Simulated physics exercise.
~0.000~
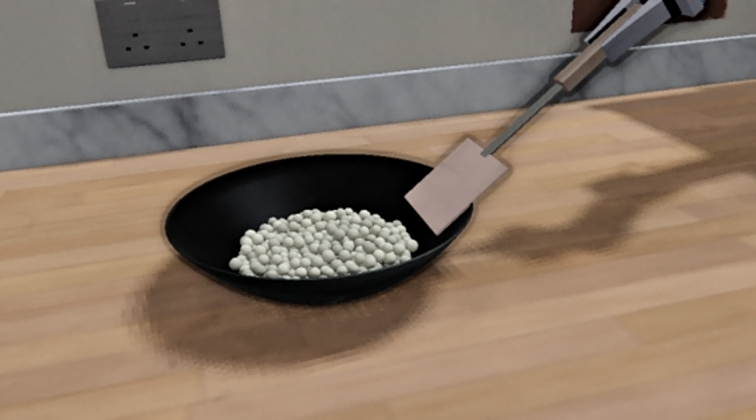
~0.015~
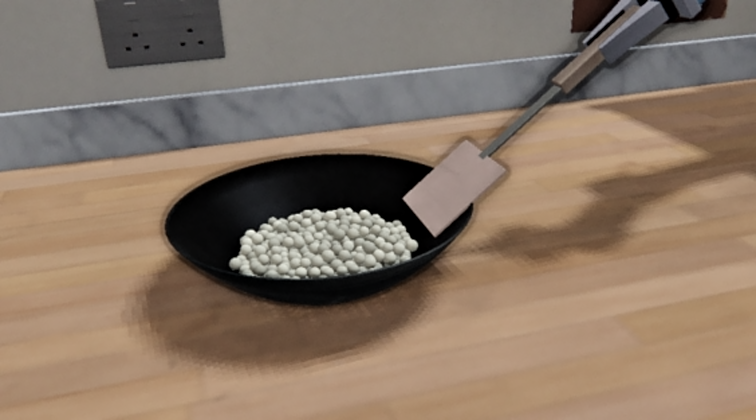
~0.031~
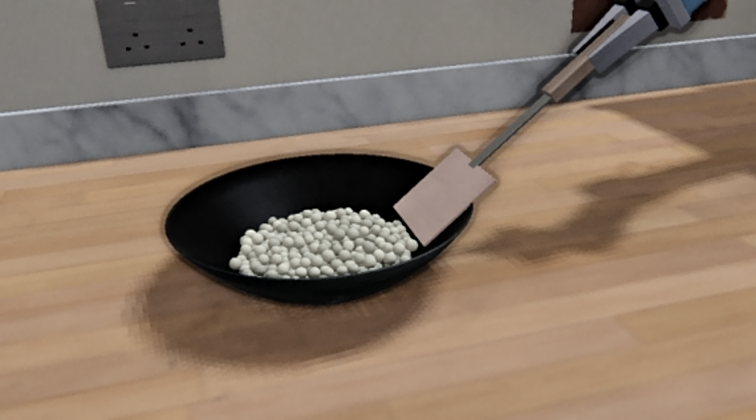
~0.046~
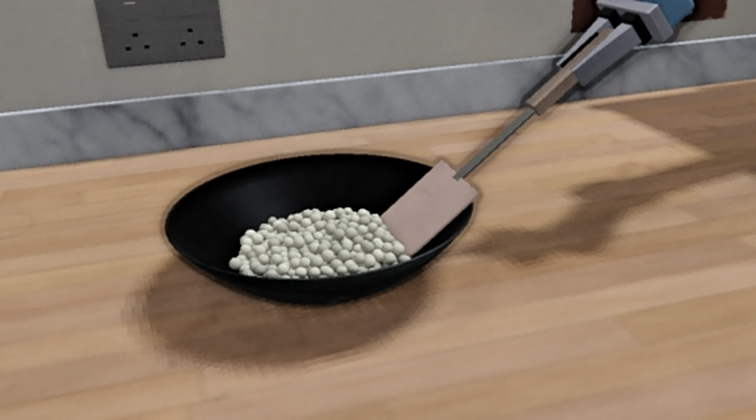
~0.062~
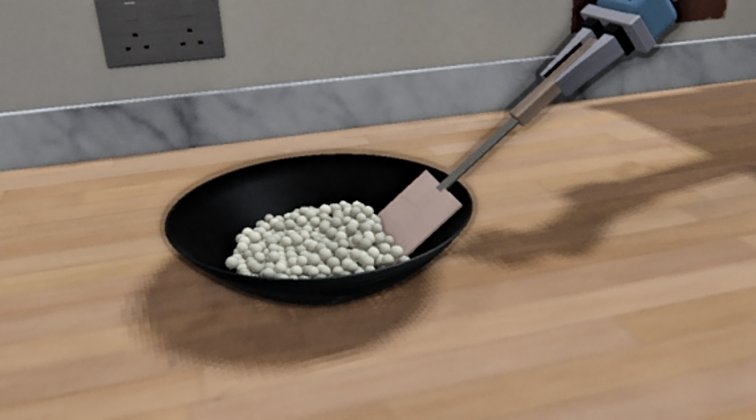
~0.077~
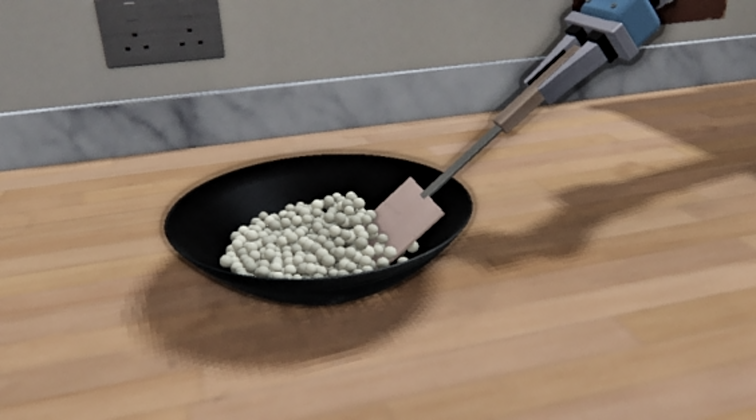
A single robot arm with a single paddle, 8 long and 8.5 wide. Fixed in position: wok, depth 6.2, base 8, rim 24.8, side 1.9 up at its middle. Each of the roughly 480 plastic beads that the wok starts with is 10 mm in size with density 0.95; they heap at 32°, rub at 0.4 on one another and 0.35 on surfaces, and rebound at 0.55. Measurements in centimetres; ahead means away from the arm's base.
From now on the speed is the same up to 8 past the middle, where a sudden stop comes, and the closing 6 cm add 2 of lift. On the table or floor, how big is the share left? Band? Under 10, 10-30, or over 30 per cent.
Over 30 per cent.
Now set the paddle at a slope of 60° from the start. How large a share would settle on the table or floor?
It would be near 40 per cent.
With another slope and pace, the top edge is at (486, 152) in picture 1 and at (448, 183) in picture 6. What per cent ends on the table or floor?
Roughly 25 percent ends up there.
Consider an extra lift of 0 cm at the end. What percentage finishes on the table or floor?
Result: Approx. 35 %.
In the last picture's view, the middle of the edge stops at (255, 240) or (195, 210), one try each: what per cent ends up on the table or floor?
Roughly 20 and 45 per cent.
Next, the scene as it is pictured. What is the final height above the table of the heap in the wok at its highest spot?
Some 5.0 cm above the table.
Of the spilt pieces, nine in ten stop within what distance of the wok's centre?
50 cm.
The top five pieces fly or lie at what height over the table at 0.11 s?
7 cm or so.
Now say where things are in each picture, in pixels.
In the first picture, the paddle top edge at (487, 153), sloping 38°; upper third of the load around (320, 245), from x 235 to 410, top at y 215; 485 in the wok.
In the second picture, the paddle top edge at (485, 155), sloping 38°; upper third of the load around (320, 245), from x 235 to 410, top at y 215.
In the third picture, the paddle top edge at (475, 164), sloping 38°; upper third of the load around (320, 245), from x 235 to 410, top at y 215.
In the fourth picture, the paddle top edge at (460, 176), sloping 38°; upper third of the load around (320, 245), from x 235 to 410, top at y 210.
In the fifth picture, the paddle top edge at (443, 187), sloping 38°; upper third of the load around (322, 240), from x 230 to 410, top at y 205.
In the sixth picture, the paddle top edge at (427, 194), sloping 38°; upper third of the load around (318, 236), from x 225 to 410, top at y 195; 485 in the wok.
After 0.11 s, sloping 38°, highest piece 7 above the table; 485 in the wok.
After 0.15 s, sloping 38°, highest piece 8 above the table; 483 in the wok, 2 on the blade or in flight.
After 0.37 s, sloping 38°, highest piece 15 above the table; 304 in the wok, 66 on the table or floor, 115 on the blade or in flight.
After 1.42 s, sloping 38°, highest piece 5 above the table; 304 in the wok, 181 on the table or floor.
In the end, 304 in the wok, 181 on the table or floor. That is 37 % on the table or floor.
